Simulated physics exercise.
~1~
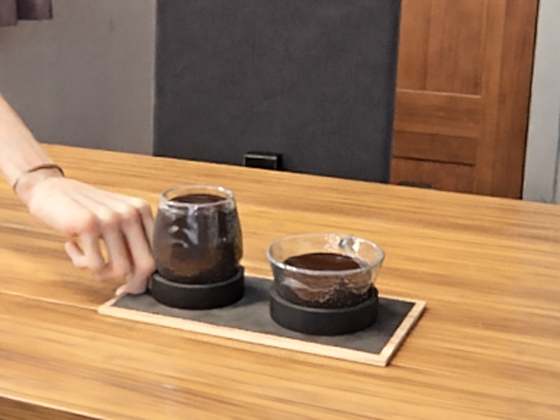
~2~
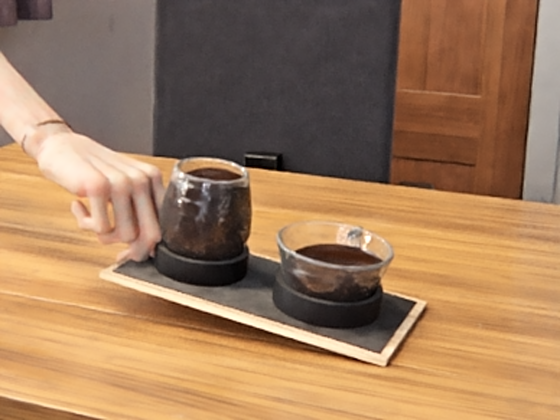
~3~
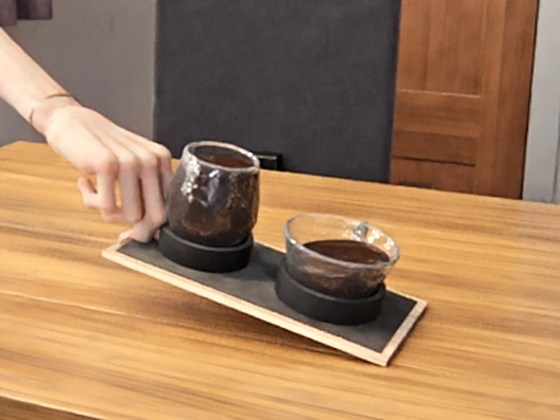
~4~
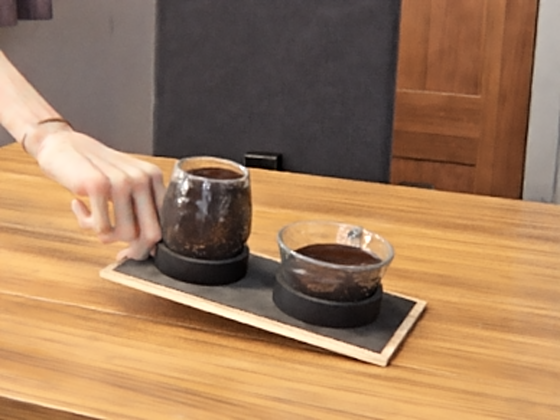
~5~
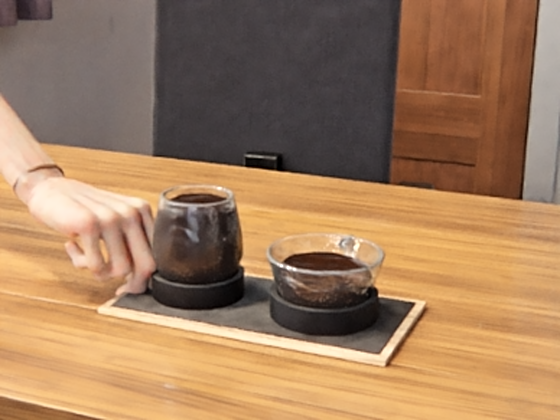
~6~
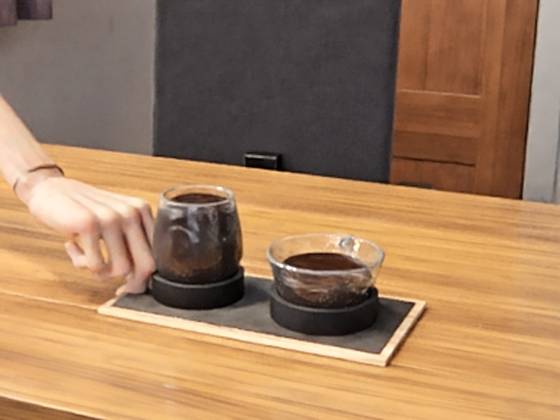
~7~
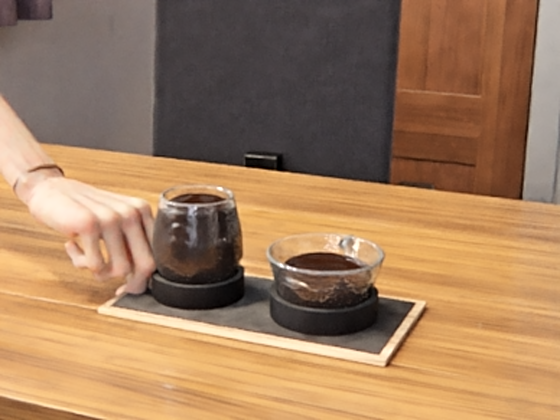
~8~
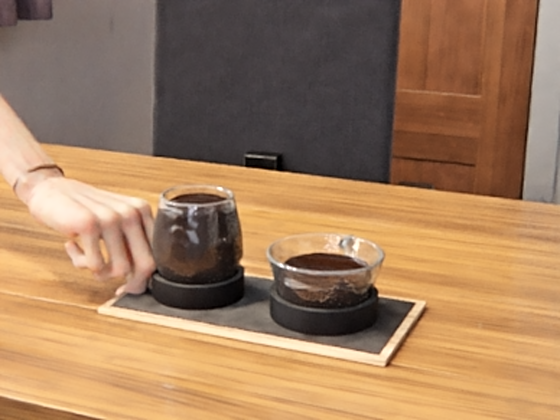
A hand tilting a tray with two glass vessels of dark coffee, raising its left end, then lowering it flat without spilling.
